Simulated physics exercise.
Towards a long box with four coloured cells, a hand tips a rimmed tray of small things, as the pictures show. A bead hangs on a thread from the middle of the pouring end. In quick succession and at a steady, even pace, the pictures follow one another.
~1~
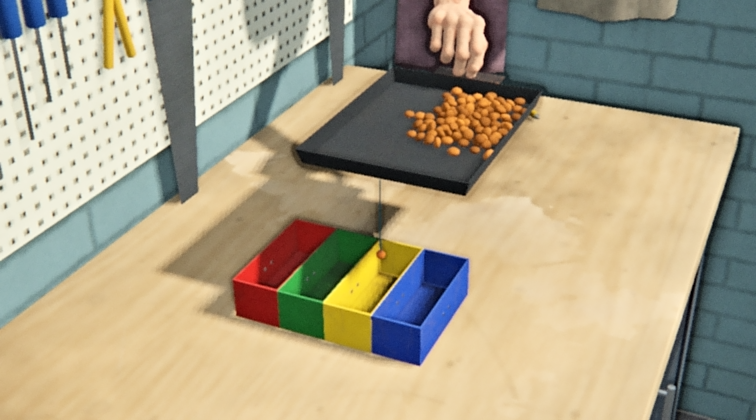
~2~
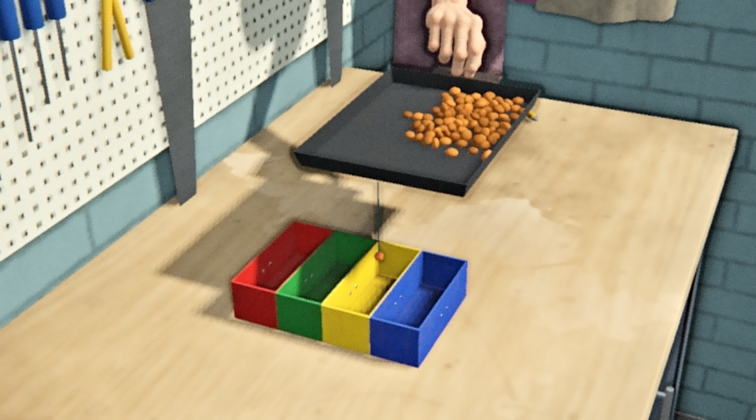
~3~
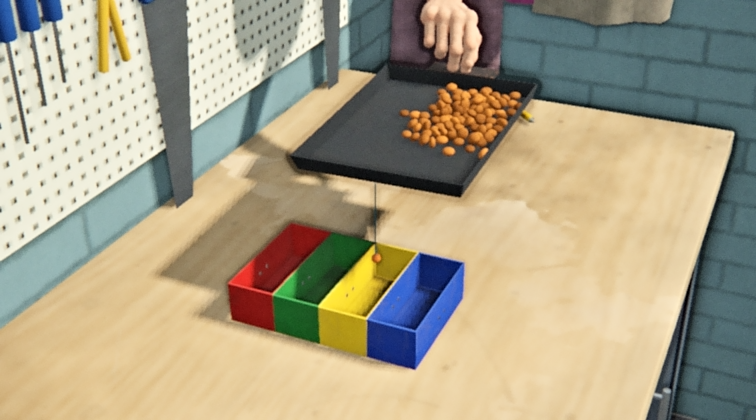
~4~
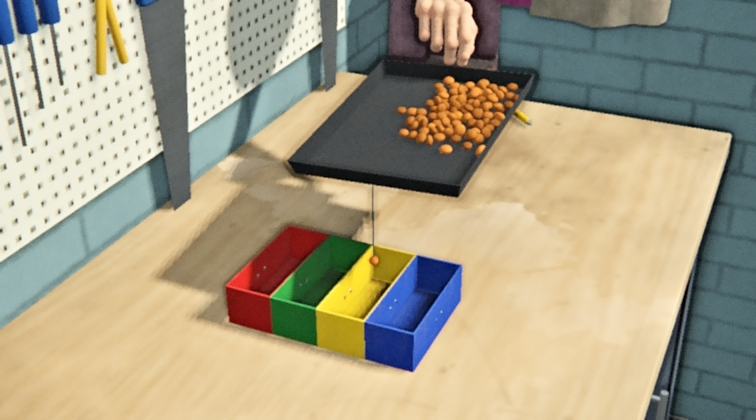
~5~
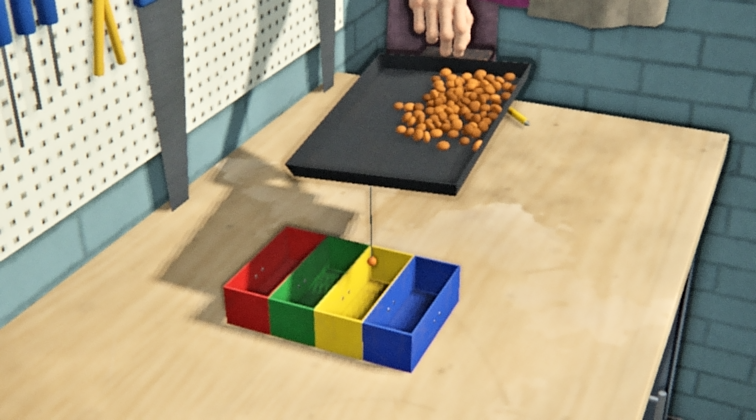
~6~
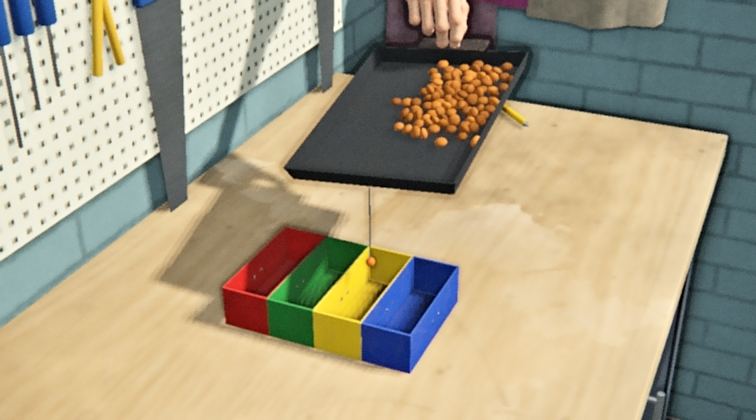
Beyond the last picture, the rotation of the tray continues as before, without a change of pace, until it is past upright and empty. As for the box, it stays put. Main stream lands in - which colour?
Red cell.
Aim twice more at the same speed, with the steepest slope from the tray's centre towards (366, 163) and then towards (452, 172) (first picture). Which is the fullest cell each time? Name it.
First aim: Green. Second aim: The cell in blue.
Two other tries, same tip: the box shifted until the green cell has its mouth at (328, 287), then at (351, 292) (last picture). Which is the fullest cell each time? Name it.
So it's the cell in red for the first shift and the red cell for the second.
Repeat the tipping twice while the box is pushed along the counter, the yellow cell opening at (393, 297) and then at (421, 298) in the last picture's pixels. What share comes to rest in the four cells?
Well, you'd get about 70 per cent and then about 30 per cent.
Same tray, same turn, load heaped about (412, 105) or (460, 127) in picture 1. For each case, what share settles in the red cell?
Around 70 in a hundred the first time, around 50 in a hundred the second.
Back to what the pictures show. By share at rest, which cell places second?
Green.
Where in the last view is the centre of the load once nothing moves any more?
About pixel (288, 293).
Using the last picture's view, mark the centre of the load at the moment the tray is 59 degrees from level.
Near the pixel (314, 181).
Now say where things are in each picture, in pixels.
The first frame shows corners of the pouring end (302, 148) and (465, 180), level; middle of the load (472, 120), bits of cat kibble; bead on its thread (380, 254); red cell (256, 300); green cell (301, 312); yellow cell (348, 324); blue cell (396, 337).
The second frame shows corners of the pouring end (300, 150) and (464, 181), level; middle of the load (471, 120).
The third frame shows corners of the pouring end (297, 154) and (460, 182), tipped barely, lowest at the left corner; middle of the load (467, 117).
The fourth frame shows corners of the pouring end (294, 159) and (457, 182), tipped a little, lowest at the left corner; middle of the load (465, 112).
The fifth frame shows corners of the pouring end (291, 162) and (454, 181), tipped a little, lowest at the left corner; middle of the load (462, 105).
The sixth frame shows corners of the pouring end (290, 165) and (451, 180), tipped a little, lowest at the left corner; middle of the load (459, 98); red cell (246, 308); green cell (291, 319); yellow cell (338, 332); blue cell (386, 344).
Just after the last frame, tray tipped steeply; roughly two thirds on the tray; about a tenth in the red cell; about a tenth in the green cell; about a tenth falling or outside the box.
A moment on, tray tipped right over; about a tenth on the tray; roughly half in the red cell; roughly a third in the green cell; just a few in the yellow cell; about a tenth falling or outside the box.
Further on, tray tipped past a quarter turn; roughly two thirds in the red cell; roughly a third in the green cell; just a few in the yellow cell; just a few falling or outside the box.
When it is over, tray tipped past a quarter turn; roughly two thirds in the red cell; roughly a third in the green cell; just a few in the yellow cell; not one in the blue cell; just a few outside the box.
